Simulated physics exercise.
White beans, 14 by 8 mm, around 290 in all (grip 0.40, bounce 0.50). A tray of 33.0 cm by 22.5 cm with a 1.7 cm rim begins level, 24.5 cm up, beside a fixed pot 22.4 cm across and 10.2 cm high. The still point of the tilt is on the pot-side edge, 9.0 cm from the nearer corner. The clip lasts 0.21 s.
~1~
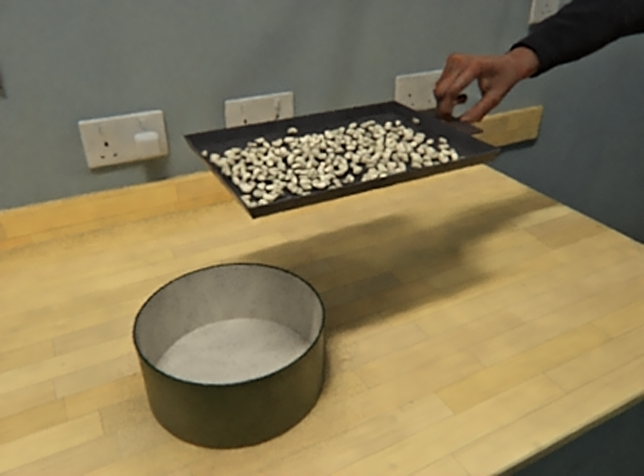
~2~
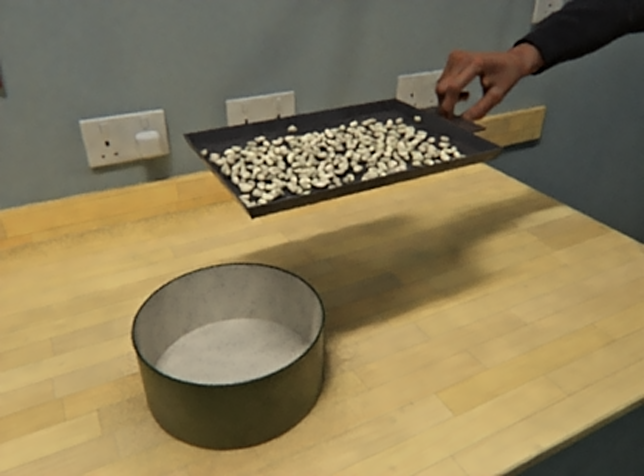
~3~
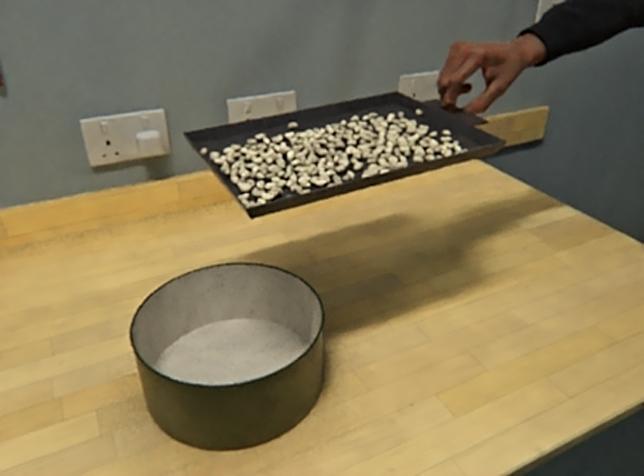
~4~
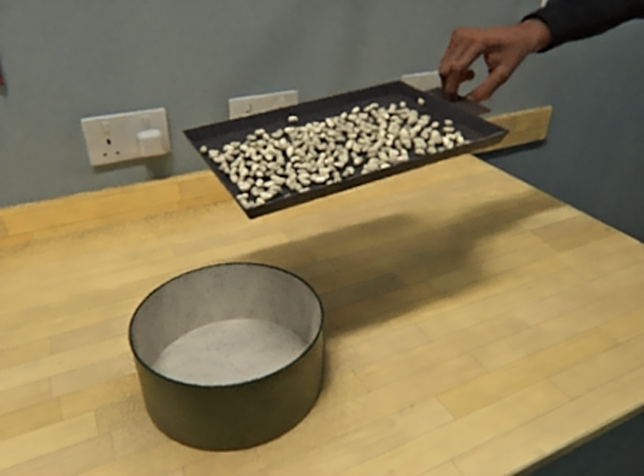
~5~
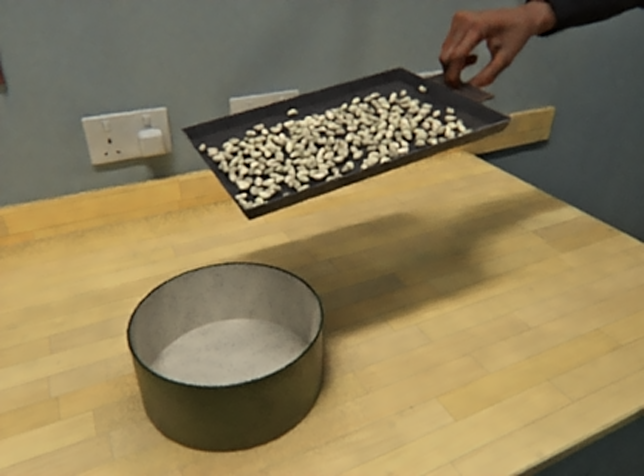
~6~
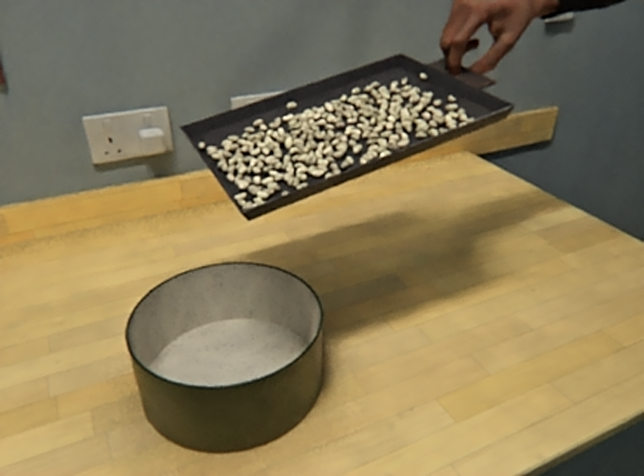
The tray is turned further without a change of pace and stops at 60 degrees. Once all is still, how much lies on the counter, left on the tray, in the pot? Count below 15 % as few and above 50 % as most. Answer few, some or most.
On the counter: Few; left on the tray: Some; in the pot: Most.
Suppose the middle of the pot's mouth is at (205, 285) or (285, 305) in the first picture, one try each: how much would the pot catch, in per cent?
About 50 and 40 per cent.
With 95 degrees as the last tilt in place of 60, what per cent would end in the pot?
In that case some 95 per cent.
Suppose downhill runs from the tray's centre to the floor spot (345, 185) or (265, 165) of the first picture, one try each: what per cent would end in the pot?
Some 40 and 35 per cent.
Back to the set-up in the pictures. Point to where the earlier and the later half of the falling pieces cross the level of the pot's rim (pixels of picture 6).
First near (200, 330), later near (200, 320).
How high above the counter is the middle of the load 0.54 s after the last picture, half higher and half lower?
Some 28 cm.
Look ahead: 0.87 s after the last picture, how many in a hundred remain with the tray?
About 35 per cent.
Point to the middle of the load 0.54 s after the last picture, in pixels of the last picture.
At about (249, 159).
Then, 0.32 s after the last picture, tilt 35 degrees; the tray holds 100 %, the pot 0 %.
Then, 0.54 s after the last picture, tilt 51 degrees; the tray holds 100 %, the pot 0 %.
Then, 0.87 s after the last picture, tilt 60 degrees; the tray holds 35 %, the pot 45 %.
In the end, counter 5 %, tray 30 %, pot 70 %.
